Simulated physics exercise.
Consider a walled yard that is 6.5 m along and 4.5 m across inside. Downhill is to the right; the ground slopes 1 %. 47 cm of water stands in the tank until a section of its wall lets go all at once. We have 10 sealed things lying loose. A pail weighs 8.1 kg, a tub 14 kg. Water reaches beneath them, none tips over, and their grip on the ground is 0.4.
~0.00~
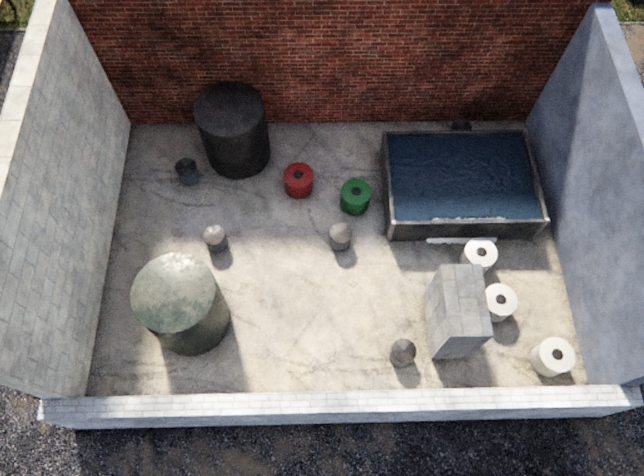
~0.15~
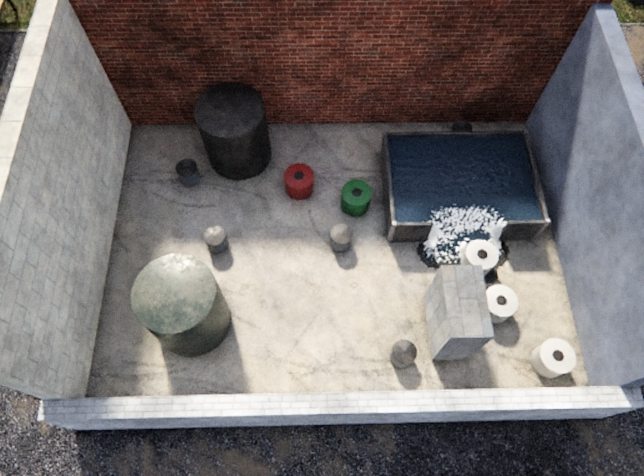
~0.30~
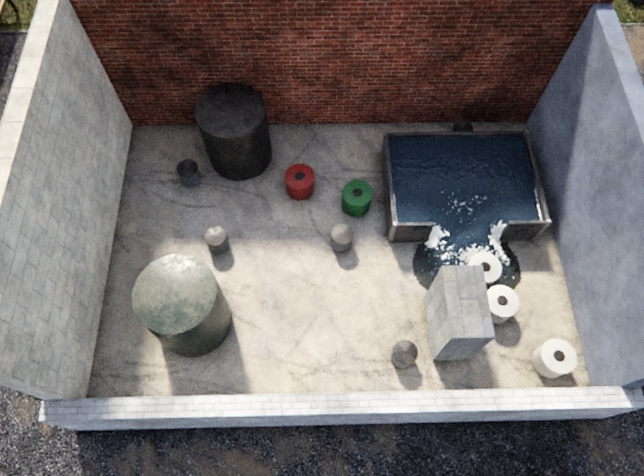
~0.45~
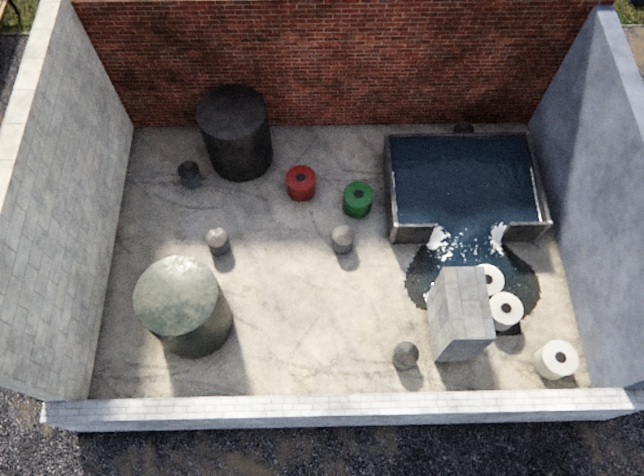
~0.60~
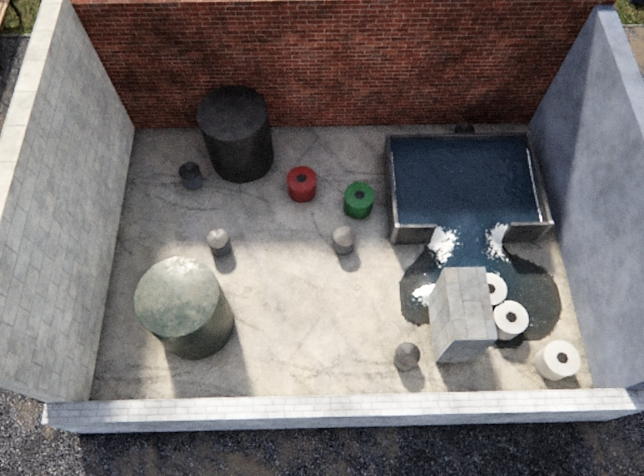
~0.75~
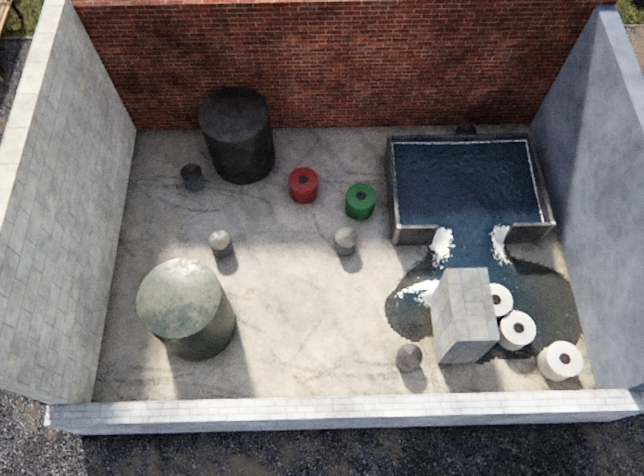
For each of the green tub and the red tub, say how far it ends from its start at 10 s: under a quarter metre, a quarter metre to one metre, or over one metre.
The green tub never really leaves its spot; the red tub never really leaves its spot.
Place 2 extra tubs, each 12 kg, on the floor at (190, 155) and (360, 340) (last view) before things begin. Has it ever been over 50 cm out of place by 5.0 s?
Taking them in order, they come out smaller and greater.
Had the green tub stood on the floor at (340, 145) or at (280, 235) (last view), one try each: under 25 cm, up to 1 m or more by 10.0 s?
From the first spot it does not really budge, and from the second it does not really budge.
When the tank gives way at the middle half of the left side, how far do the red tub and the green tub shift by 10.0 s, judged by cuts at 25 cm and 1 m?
Then the red tub goes a great distance and the green tub goes a great distance.
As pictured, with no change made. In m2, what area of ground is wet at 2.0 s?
Flooded: Near 13 m2.
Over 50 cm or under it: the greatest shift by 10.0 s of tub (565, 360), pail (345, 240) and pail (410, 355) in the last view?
Beyond, within, beyond.
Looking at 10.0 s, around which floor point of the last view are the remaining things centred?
Around (343, 251).
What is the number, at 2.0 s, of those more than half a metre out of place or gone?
I make it 2 by then.
After 2.0 s the green tub is near (361, 196), 0.0 m from its start, aground; the red tub is near (303, 180), 0.0 m from its start, aground; 3 afloat.
After 4.5 s the green tub is near (361, 196), 0.0 m from its start, aground; the red tub is near (303, 180), 0.0 m from its start, aground; 2 afloat.
After 7.0 s the green tub is near (361, 196), 0.0 m from its start, aground; the red tub is near (303, 180), 0.0 m from its start, aground; 2 afloat.
After 10.0 s the green tub is near (361, 196), 0.0 m from its start, aground; the red tub is near (303, 180), 0.0 m from its start, aground; 0 afloat.
